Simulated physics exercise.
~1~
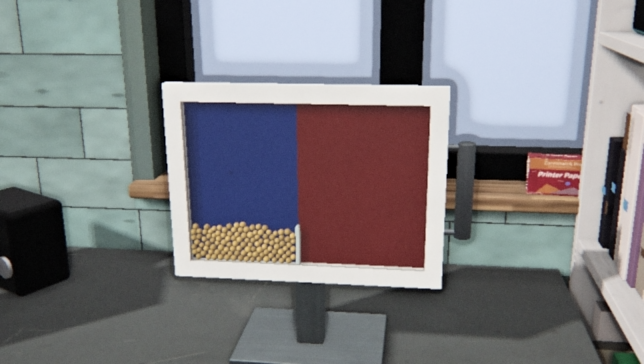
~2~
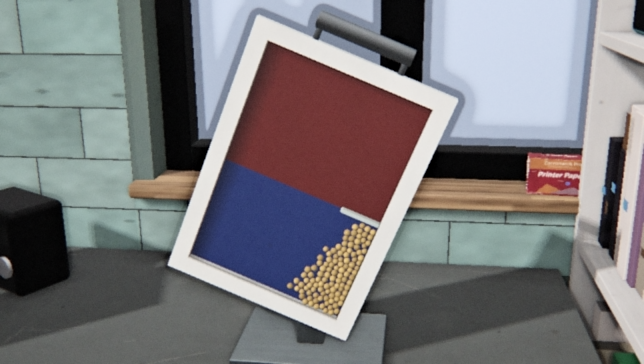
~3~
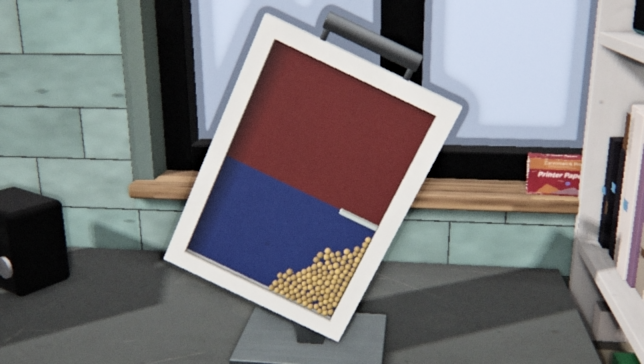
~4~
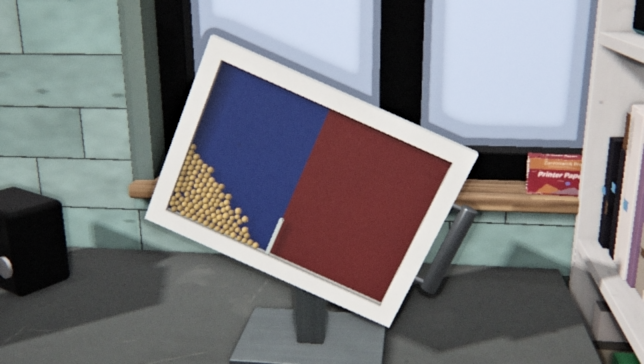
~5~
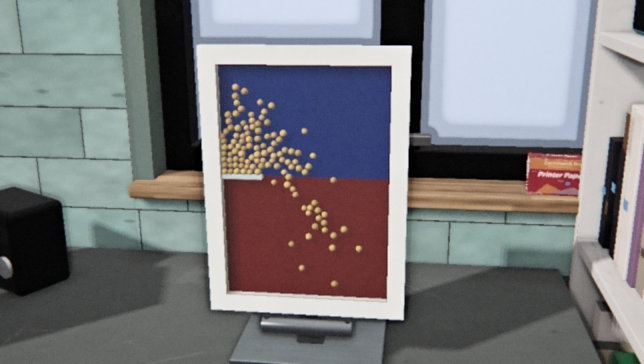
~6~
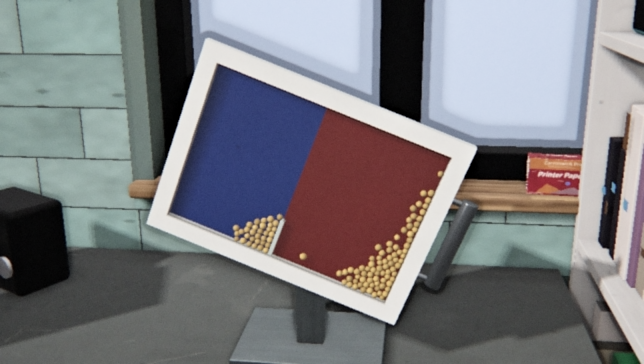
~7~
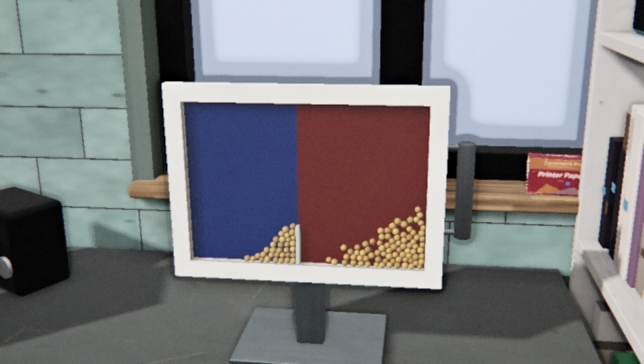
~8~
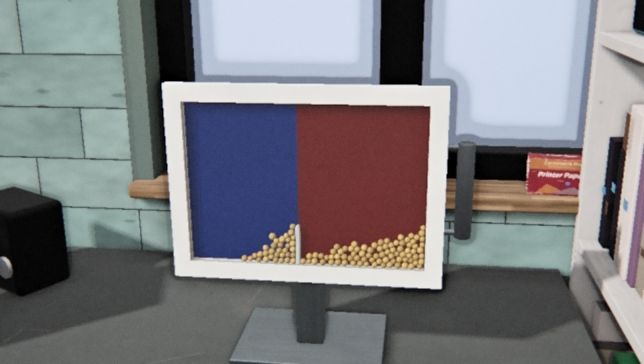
A framed blue and red panel tipping one way, then the other, and levelling, its pale beads ending mostly on the red side.
